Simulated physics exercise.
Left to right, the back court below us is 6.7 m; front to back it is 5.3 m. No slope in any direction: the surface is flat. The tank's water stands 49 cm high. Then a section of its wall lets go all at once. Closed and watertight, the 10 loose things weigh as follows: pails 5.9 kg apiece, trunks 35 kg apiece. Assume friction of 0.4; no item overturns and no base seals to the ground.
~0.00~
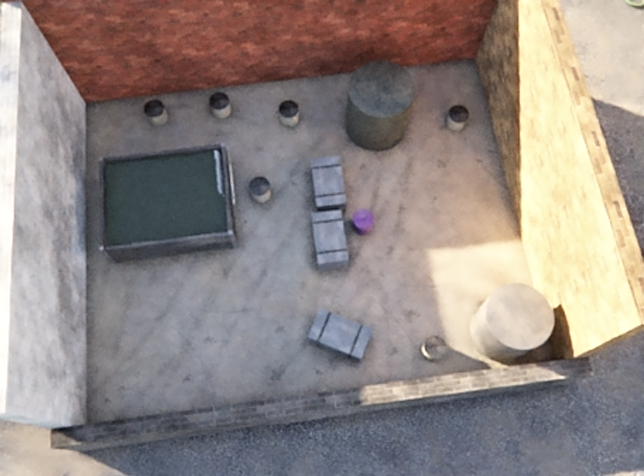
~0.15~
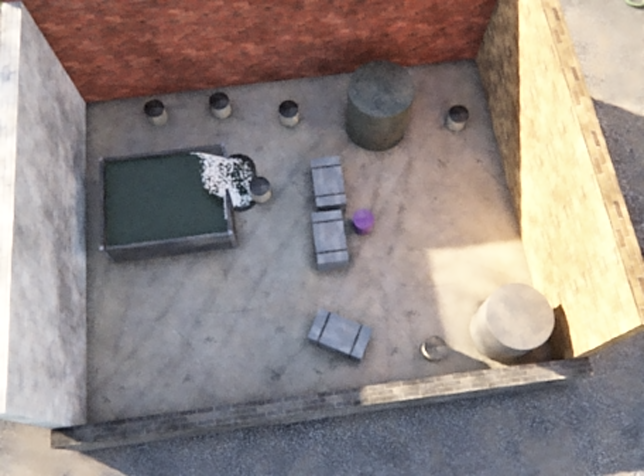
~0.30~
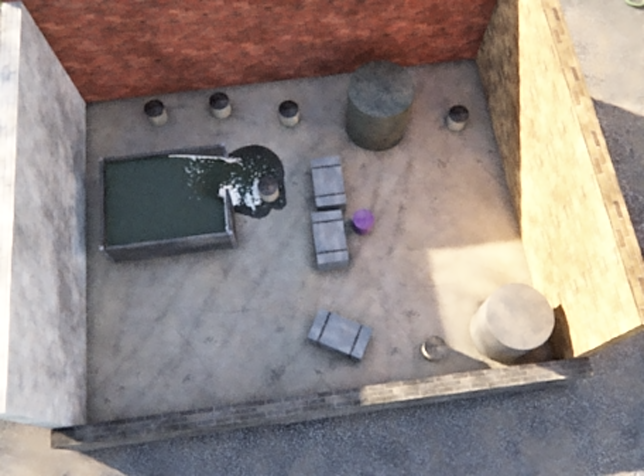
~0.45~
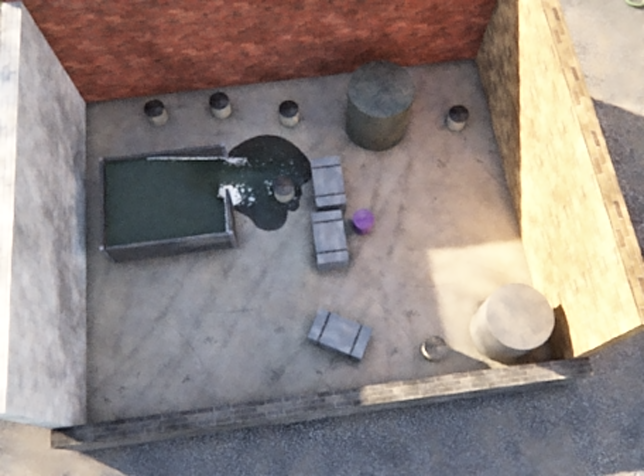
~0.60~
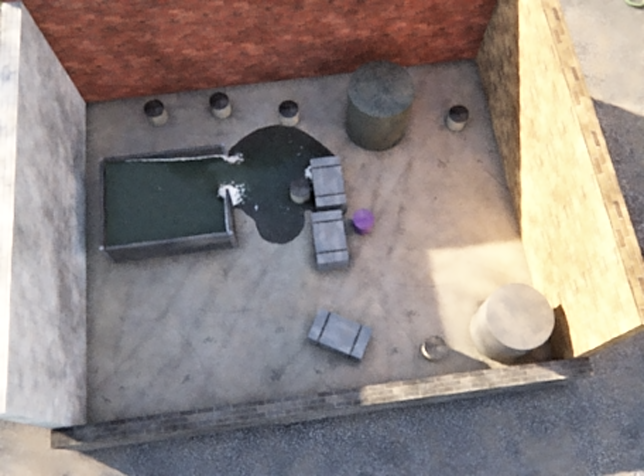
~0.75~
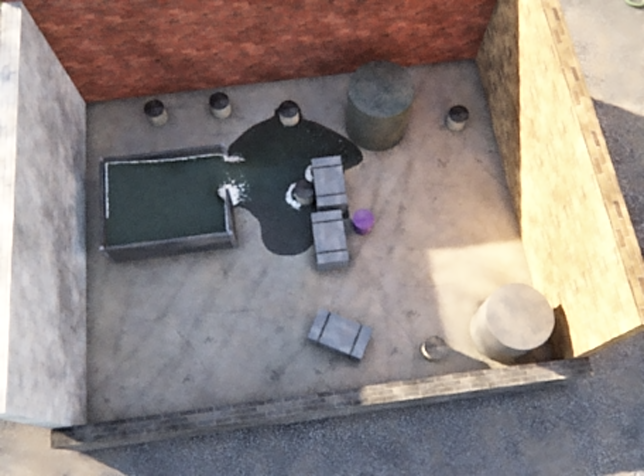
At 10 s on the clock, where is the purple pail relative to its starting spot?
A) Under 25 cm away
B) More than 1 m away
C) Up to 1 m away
C, up to 1 m away.
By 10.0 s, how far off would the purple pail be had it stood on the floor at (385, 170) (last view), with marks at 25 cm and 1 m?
As it turns out, it is swept away.
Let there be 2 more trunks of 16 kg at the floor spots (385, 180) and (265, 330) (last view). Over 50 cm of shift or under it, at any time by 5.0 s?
Respectively: Outside the limit and inside the limit.
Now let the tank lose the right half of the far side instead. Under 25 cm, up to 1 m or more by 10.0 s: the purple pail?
Note: Purple pail unmoved.
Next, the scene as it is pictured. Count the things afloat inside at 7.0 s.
Then: 1.
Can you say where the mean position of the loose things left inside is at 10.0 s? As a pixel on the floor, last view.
The centre sits near (348, 217).
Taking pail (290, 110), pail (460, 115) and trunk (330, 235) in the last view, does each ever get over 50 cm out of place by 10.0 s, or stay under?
Taking them in order: Exceeded, exceeded and fell shy.
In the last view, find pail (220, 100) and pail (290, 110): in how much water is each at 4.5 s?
Depth approx. 3 cm / 7 cm.
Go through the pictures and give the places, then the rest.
The purple pail at (363, 219), on the bottom; 2.5 m2 under water; 0 of 10 have shifted, in the first frame.
The purple pail at (363, 219) rests on the ground; water covers 2.9 m2; 0 of 10 have shifted, in the second frame.
The purple pail at (363, 219) rests on the ground; 3.3 m2 under water; 1 of 10 have shifted, in the third frame.
The purple pail at (363, 219) rests on the ground; water covers 3.9 m2; 1 of 10 have shifted, in the fourth frame.
The purple pail at (363, 219) rests on the ground; water covers 4.6 m2; 1 of 10 have shifted, in the fifth frame.
The purple pail at (363, 219), on the bottom; 5.4 m2 under water; 1 of 10 have shifted, in the sixth frame.
After 2.0 s the purple pail is near (374, 233), 0.3 m from its start, aground; 1 afloat.
After 4.5 s the purple pail is near (382, 248), 0.5 m from its start, aground; 1 afloat.
After 7.0 s the purple pail is near (382, 248), 0.5 m from its start, aground; 1 afloat.
After 10.0 s the purple pail is near (382, 249), 0.6 m from its start, aground; 0 afloat.
